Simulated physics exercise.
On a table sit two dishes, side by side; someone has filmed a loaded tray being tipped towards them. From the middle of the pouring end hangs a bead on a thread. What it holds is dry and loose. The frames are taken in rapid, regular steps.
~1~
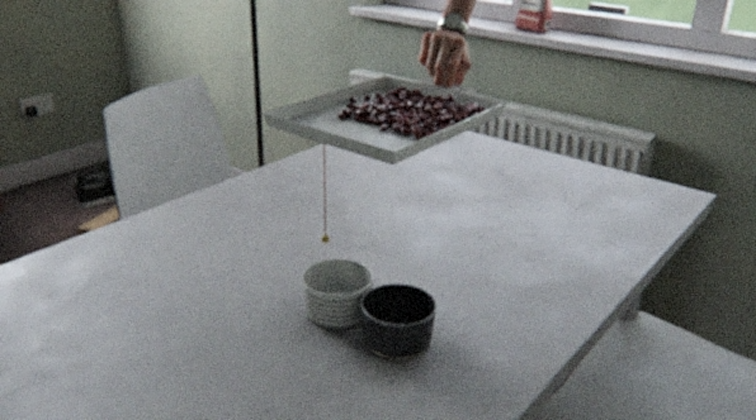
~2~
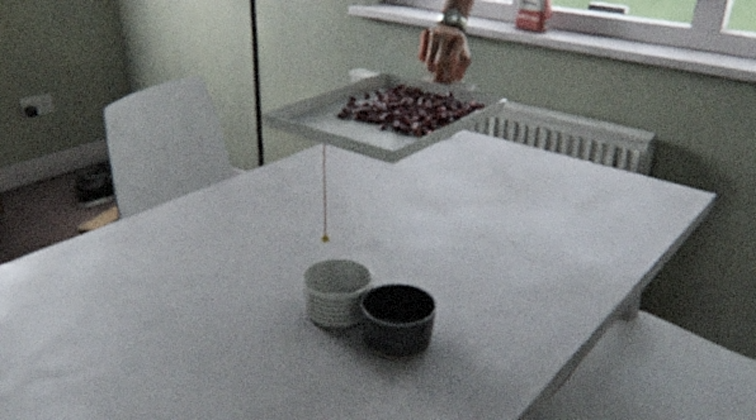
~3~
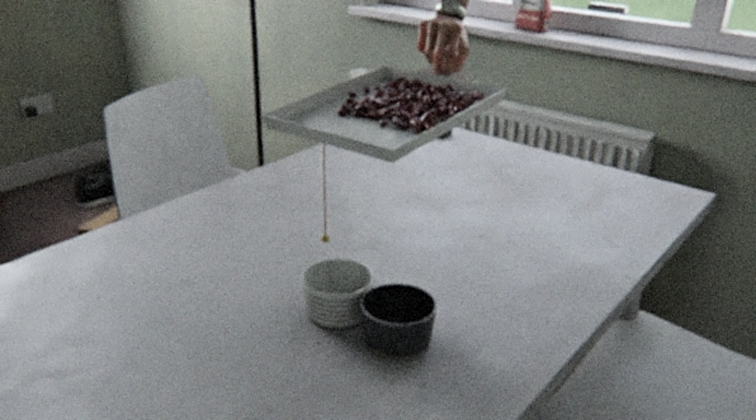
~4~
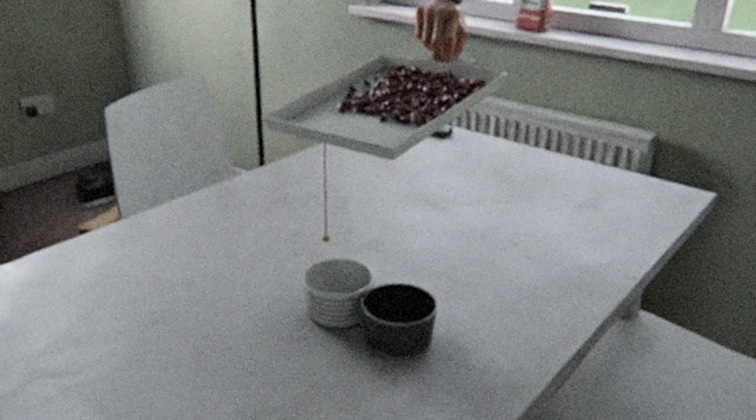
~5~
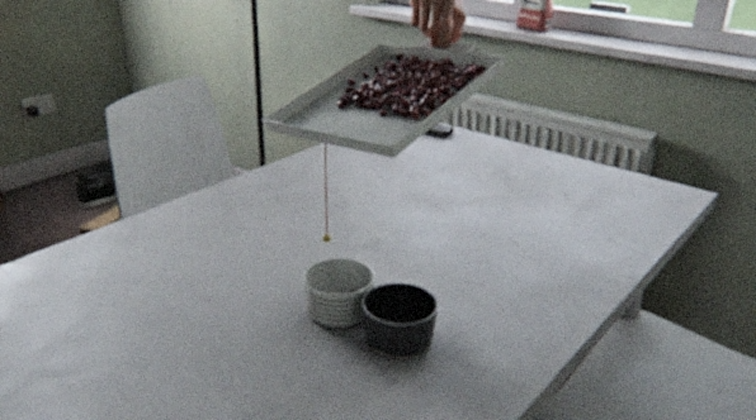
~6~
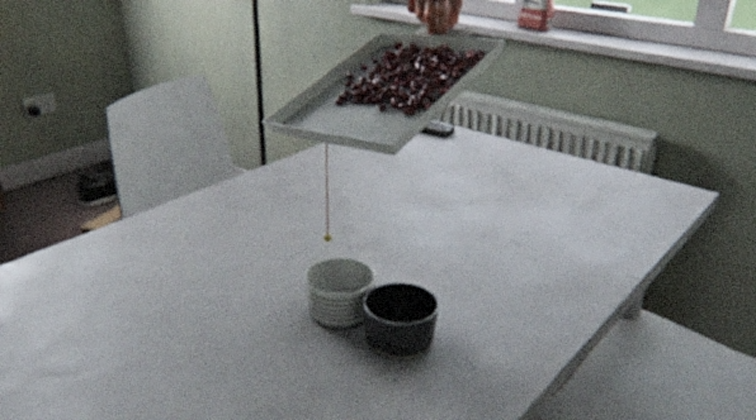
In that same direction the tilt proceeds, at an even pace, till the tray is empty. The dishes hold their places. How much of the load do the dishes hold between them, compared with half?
Between them the dishes hold less than half of the load.
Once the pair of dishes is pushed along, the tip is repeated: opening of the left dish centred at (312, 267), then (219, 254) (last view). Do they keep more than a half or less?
For the earlier try a smaller portion is kept, for the later one a smaller portion.
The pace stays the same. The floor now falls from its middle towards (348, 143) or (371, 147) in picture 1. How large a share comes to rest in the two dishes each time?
Respectively close to 60 and 60 in a hundred.
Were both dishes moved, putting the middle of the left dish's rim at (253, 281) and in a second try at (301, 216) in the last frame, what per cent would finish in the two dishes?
It comes to near 0 per cent the first time and near 0 per cent the second time.
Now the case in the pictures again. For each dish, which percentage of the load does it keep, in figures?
For the left dish some 10 %, for the right dish some 0 %.
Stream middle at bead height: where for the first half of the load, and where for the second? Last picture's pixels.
First close to (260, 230), next close to (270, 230).
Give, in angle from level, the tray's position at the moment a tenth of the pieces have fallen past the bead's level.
I'd put it at about 70 degrees.
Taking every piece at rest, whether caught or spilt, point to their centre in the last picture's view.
Once nothing moves, the middle sits near (255, 270).
Soon after the last picture, tray tipped steeply; most on the tray; about a quarter in the air.
A little later, tray tipped past a quarter turn; about a quarter on the tray; a stray few in the left dish; about half outside both; about a quarter in the air.
Later still, tray tipped past a quarter turn; a small part in the left dish; nearly all outside both.
At rest, tray tipped past a quarter turn; none in the right dish; a small part in the left dish; nearly all outside both.
